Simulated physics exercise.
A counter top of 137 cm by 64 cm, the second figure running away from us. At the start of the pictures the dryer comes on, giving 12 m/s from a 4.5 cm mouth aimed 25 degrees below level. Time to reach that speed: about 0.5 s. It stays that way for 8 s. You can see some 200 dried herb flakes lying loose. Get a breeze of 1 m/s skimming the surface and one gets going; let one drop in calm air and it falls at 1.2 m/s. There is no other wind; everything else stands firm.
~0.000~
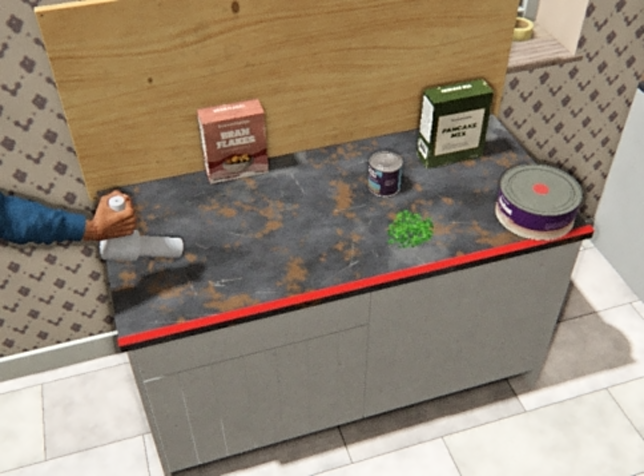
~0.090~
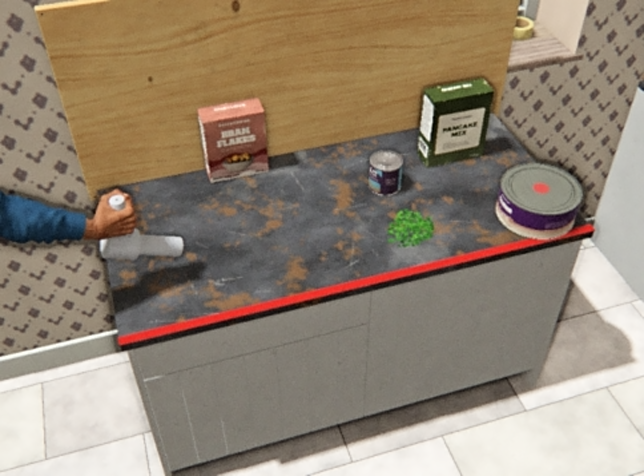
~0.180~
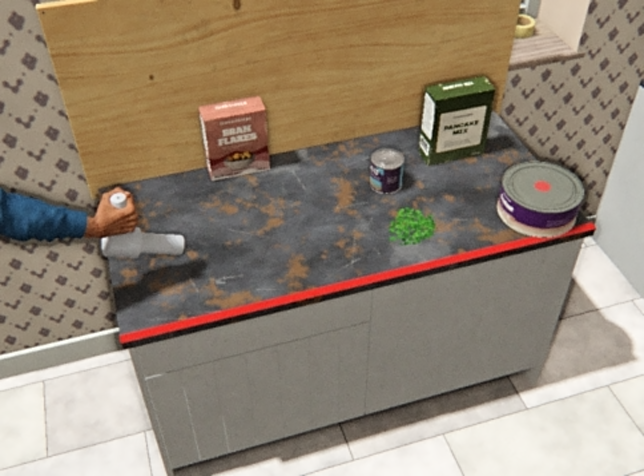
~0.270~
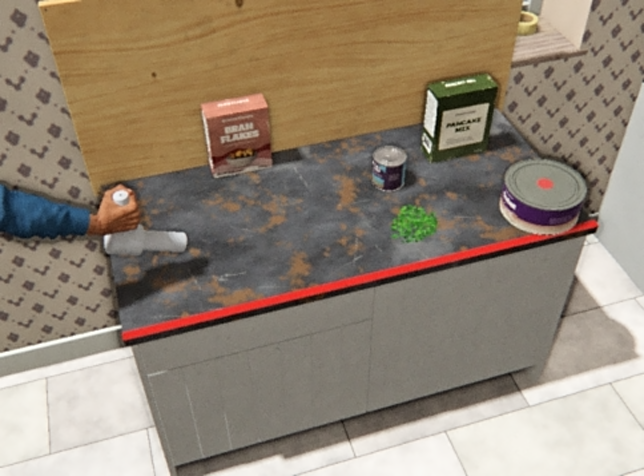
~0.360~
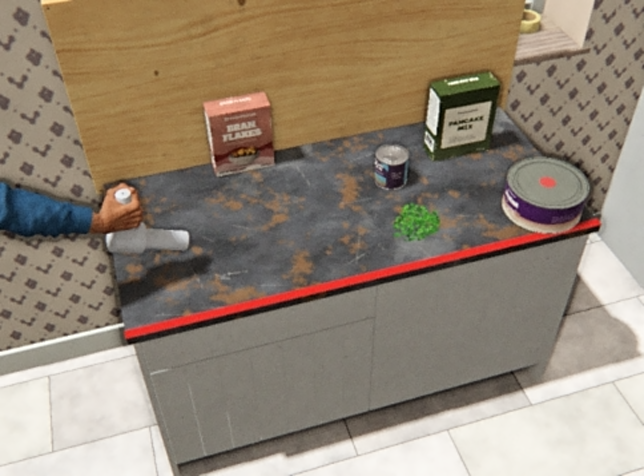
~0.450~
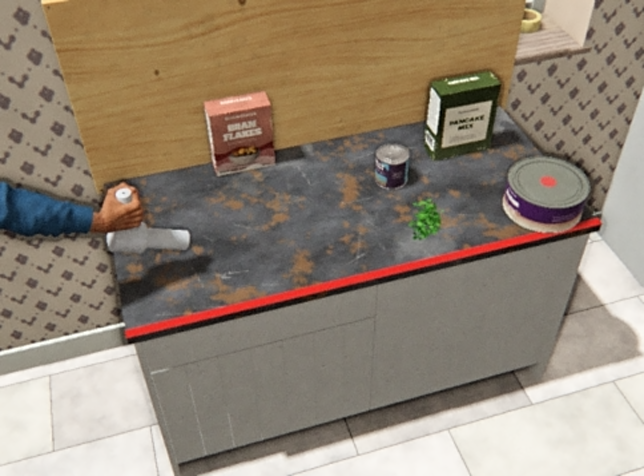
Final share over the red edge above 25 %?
Yes, it is above.
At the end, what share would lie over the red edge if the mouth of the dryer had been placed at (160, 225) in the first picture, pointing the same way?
Near 80 per cent.
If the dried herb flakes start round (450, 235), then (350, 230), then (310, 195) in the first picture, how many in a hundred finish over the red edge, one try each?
In turn: 80 per cent, 15 per cent, 0 per cent.
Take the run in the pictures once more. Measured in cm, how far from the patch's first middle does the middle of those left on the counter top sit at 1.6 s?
I'd say close to 25 cm.
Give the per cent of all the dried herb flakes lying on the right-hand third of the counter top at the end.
1 %.
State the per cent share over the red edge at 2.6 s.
40 %.
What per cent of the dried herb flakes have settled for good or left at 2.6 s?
70 %.
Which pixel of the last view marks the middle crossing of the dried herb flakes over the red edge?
Near (529, 242).
After 1.6 s, 52 % are on the move or not yet settled, 32 % are over the red edge; the middle of those still in play is near (502, 202).
After 2.6 s, 31 % are on the move or not yet settled, 38 % are over the red edge; the middle of those still in play is near (508, 195).
After 4.4 s, 12 % are on the move or not yet settled, 44 % are over the red edge.
After 8.0 s, at the end, 48 % are over the red edge.
